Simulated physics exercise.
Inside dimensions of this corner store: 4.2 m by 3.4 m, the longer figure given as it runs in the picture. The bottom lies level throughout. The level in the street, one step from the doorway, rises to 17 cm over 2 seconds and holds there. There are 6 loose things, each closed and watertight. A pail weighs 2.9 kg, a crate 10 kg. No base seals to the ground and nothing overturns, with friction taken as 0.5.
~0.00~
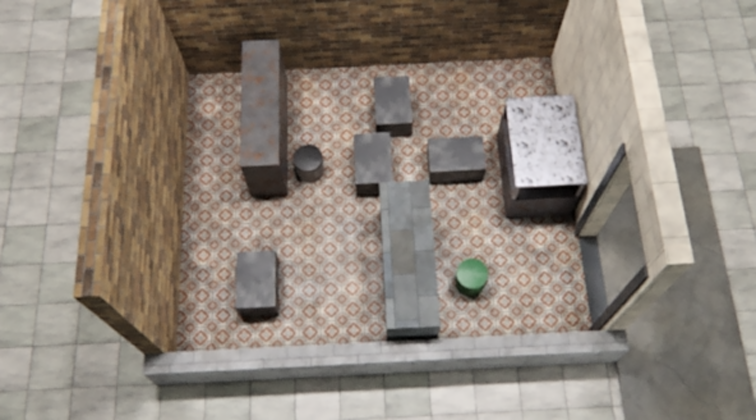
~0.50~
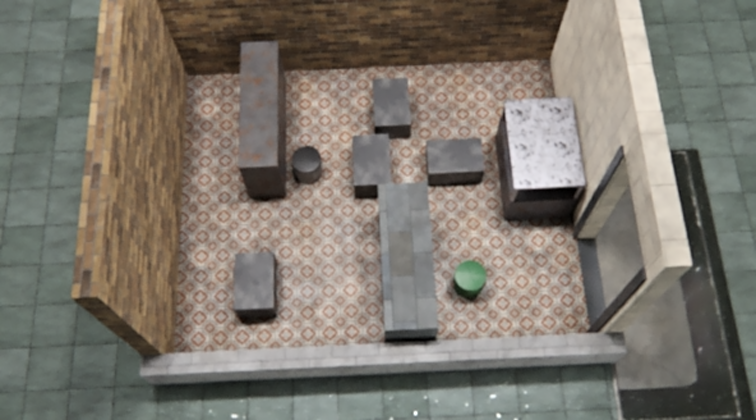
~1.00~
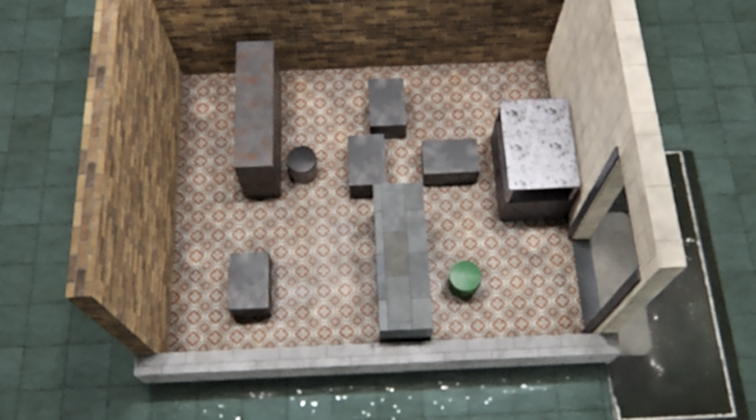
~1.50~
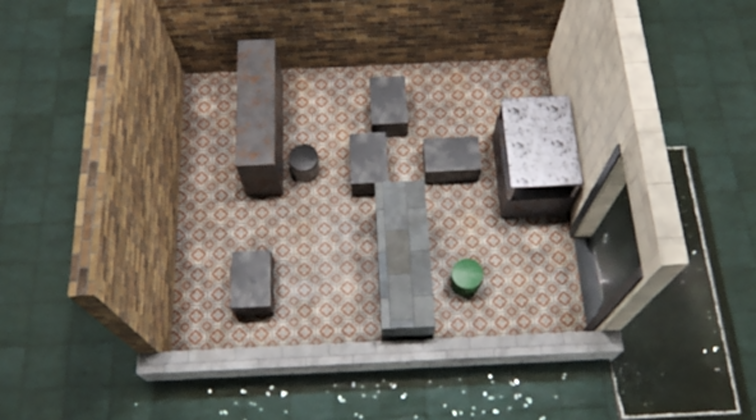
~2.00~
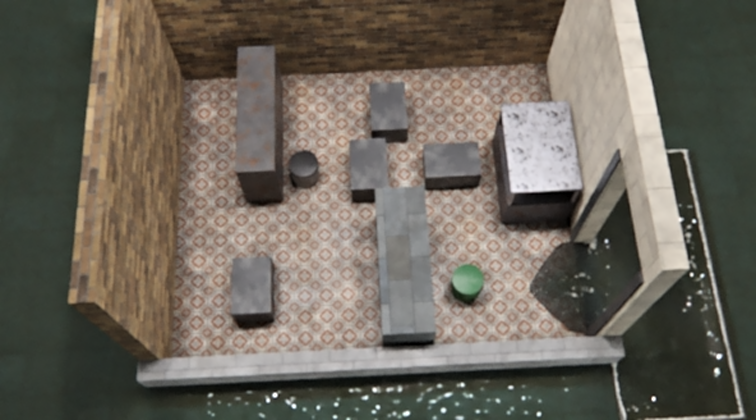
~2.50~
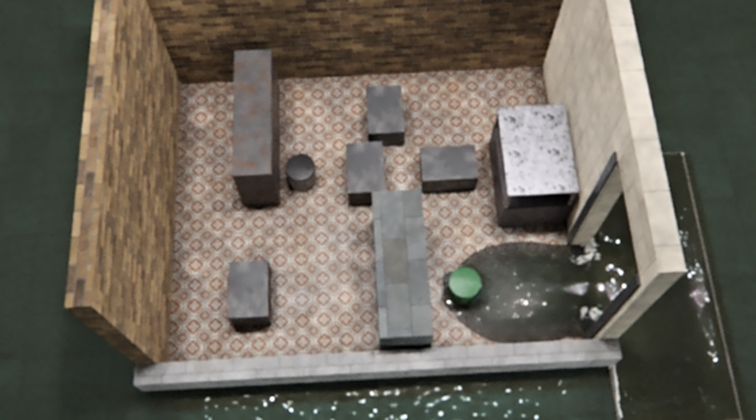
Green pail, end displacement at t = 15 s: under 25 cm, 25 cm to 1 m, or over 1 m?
Over 1 m.
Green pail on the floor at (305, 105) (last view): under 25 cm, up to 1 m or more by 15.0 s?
What happens is it gets pushed a long way.
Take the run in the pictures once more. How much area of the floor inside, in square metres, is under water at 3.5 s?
3.0 m2.
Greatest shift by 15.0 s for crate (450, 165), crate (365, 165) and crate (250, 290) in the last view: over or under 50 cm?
Well, in sequence it's greater, lower, lower.
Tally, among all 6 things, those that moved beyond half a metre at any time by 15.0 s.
The number is 4.
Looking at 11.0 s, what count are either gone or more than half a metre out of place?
The answer is 4.
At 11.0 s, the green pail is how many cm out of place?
Displacement by then near 250 cm.
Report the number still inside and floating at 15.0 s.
Tally: 6 of them.
After 3.5 s the green pail is near (442, 280), 0.2 m from its start, afloat; 1 afloat.
After 6.8 s the green pail is near (460, 69), 2.5 m from its start, afloat; 1 afloat.
After 11.0 s the green pail is near (499, 91), 2.3 m from its start, afloat; 3 afloat.
After 15.0 s the green pail is near (452, 101), 2.1 m from its start, afloat; 6 afloat.
